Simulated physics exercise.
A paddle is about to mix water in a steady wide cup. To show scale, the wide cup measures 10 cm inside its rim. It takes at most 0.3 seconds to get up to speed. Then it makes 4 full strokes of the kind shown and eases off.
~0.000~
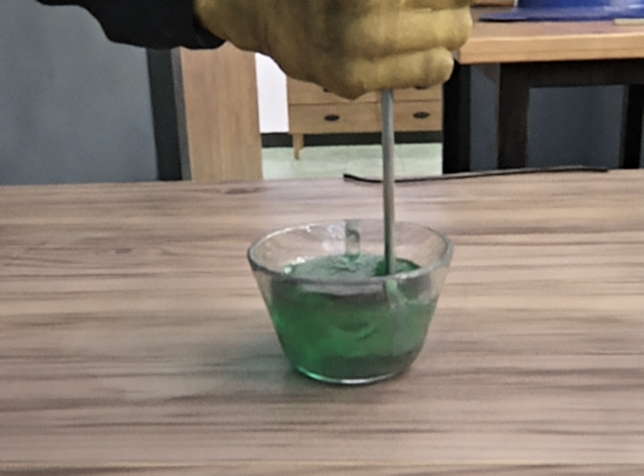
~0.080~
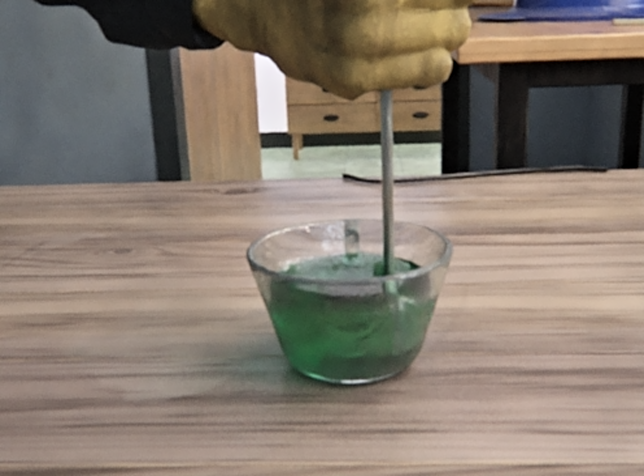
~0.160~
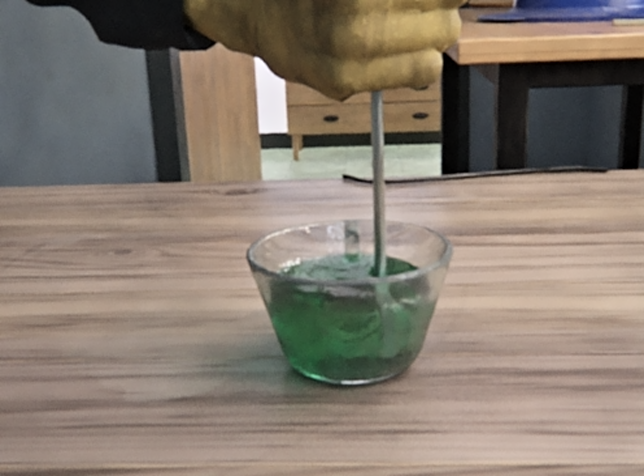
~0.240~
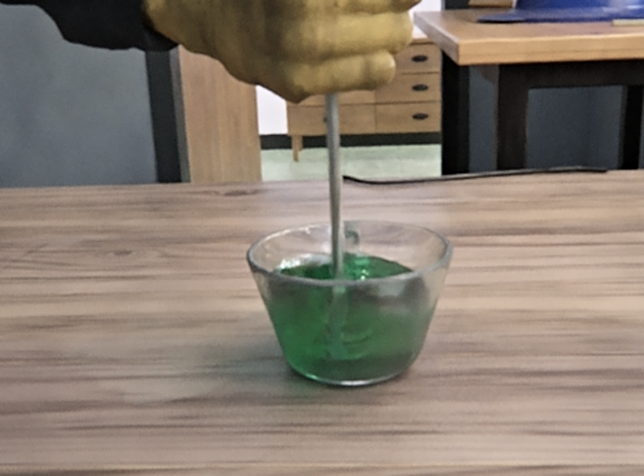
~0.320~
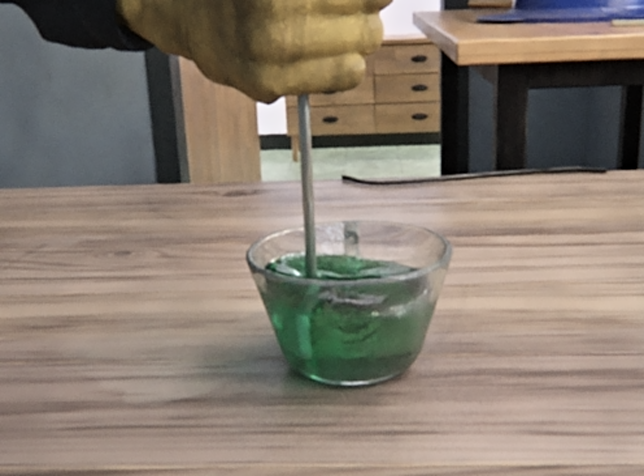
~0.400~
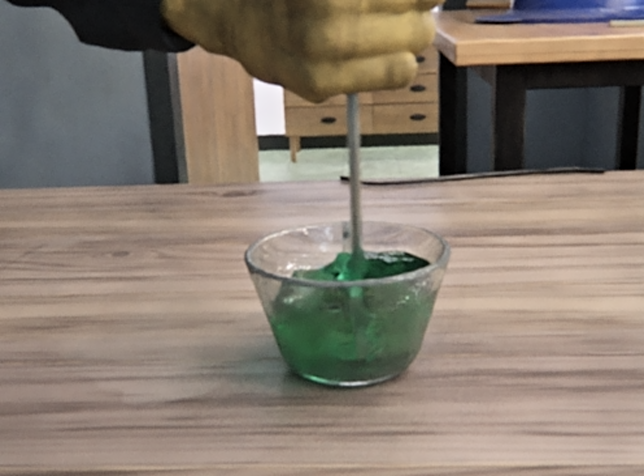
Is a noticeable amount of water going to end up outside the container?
Yes, some gets out.
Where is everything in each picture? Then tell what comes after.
In the first picture, the stem is at (388, 124); the water meets the walls at (265, 280) and (436, 277); the rim runs from (250, 253) to (451, 249).
In the second picture, the stem is at (387, 125); the water meets the walls at (265, 280) and (436, 277).
In the third picture, the stem is at (377, 126); the water meets the walls at (265, 281) and (434, 282).
In the fourth picture, the stem is at (333, 128); the water meets the walls at (263, 276) and (433, 284).
In the fifth picture, the stem is at (305, 129); the water meets the walls at (259, 269) and (436, 279).
In the sixth picture, the stem is at (353, 128); the water meets the walls at (268, 296) and (439, 266).
Then, 0.70 s in, 0 ml is over the rim.
Then, 1.00 s in, 5 ml is over the rim.
Then, 1.30 s in, 6 ml is over the rim.
Then, 1.60 s in, 6 ml is over the rim.
Finally, 6 ml is over the rim.
